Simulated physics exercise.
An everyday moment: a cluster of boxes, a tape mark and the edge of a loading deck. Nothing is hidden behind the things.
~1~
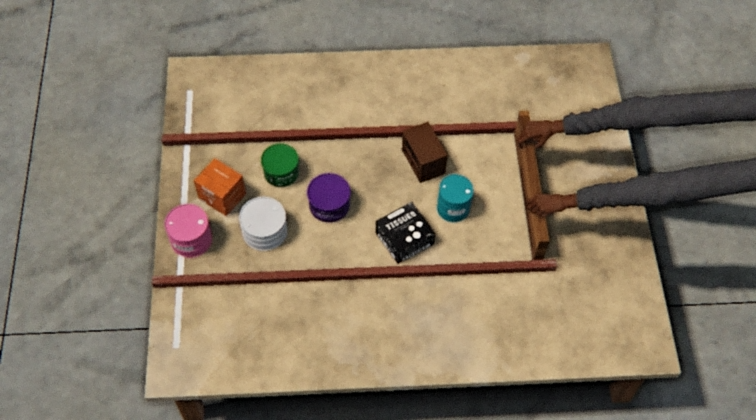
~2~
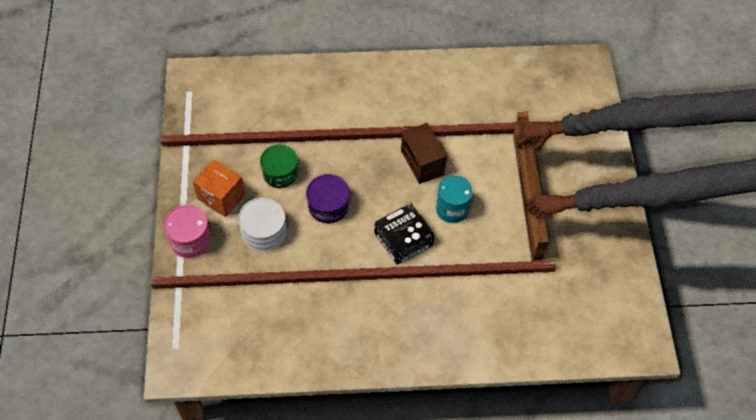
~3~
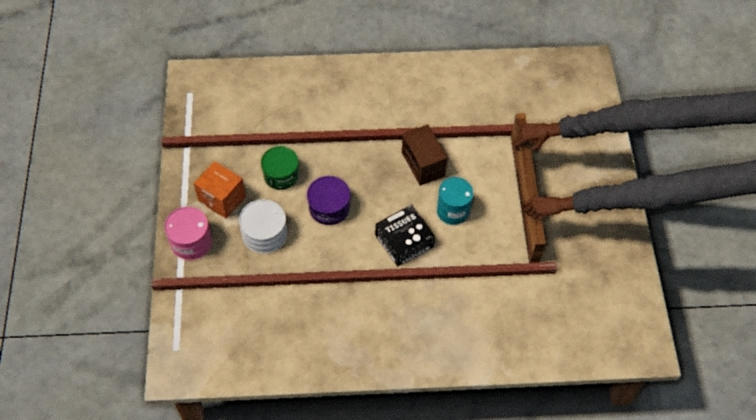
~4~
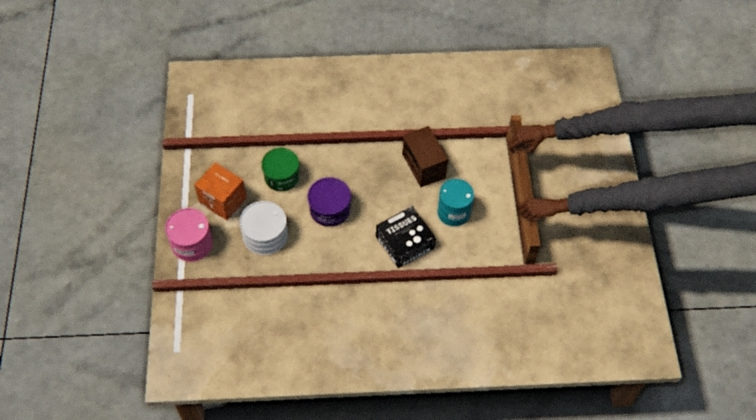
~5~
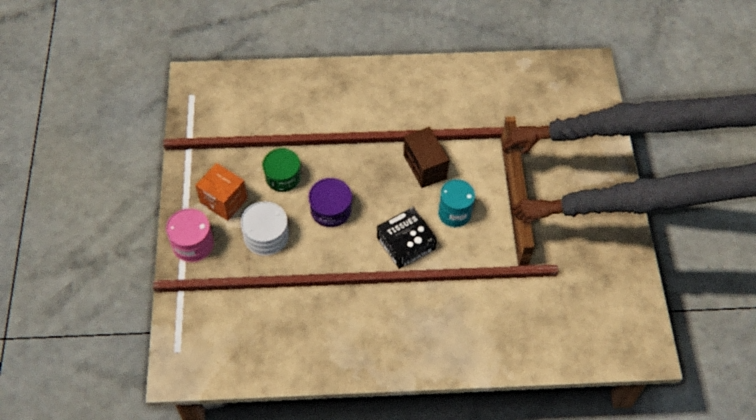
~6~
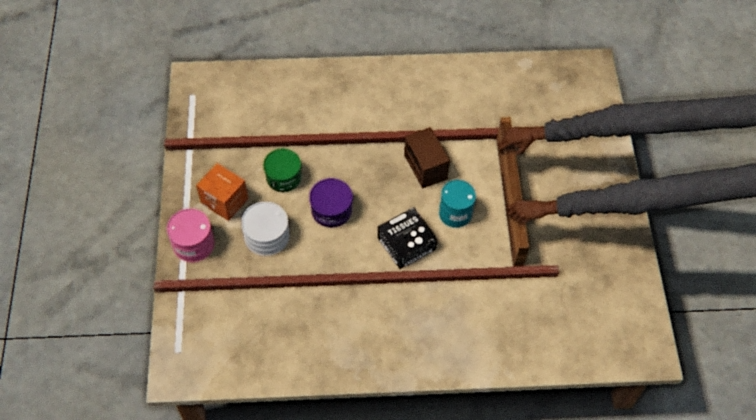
Two gray-sleeved arms slowly sliding a wooden plank slightly left between rails toward colorful canisters and boxes that stay still.
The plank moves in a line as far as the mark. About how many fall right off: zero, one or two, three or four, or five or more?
The number that fall off is five or more.
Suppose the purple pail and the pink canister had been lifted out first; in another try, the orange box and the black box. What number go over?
4 in the first case, 3 in the second.
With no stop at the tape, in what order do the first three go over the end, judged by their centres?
In order: The pink canister, then the orange box, then the white canister.
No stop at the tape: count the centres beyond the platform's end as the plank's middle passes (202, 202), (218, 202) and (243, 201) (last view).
The counts: 5, 3 and 2.
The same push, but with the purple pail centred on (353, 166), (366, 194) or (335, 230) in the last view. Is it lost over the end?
The purple pail is lost; is lost; goes over.
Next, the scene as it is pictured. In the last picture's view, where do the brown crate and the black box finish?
Near (172, 164) and (160, 259).
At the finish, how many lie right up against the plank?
It touches 3.
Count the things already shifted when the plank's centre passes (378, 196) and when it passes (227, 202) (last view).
By then 4, and 8.
Soon after, none off yet; pink canister at rest near (191, 236); orange box at rest near (223, 192); white canister at rest near (266, 229).
After that, none off yet; pink canister displaced a little near (184, 235); orange box displaced a little near (204, 188); white canister displaced about its own width near (228, 233).
In the end, the number that fall off is five or more; gone, purple pail, green pail, white canister, orange box and pink canister.
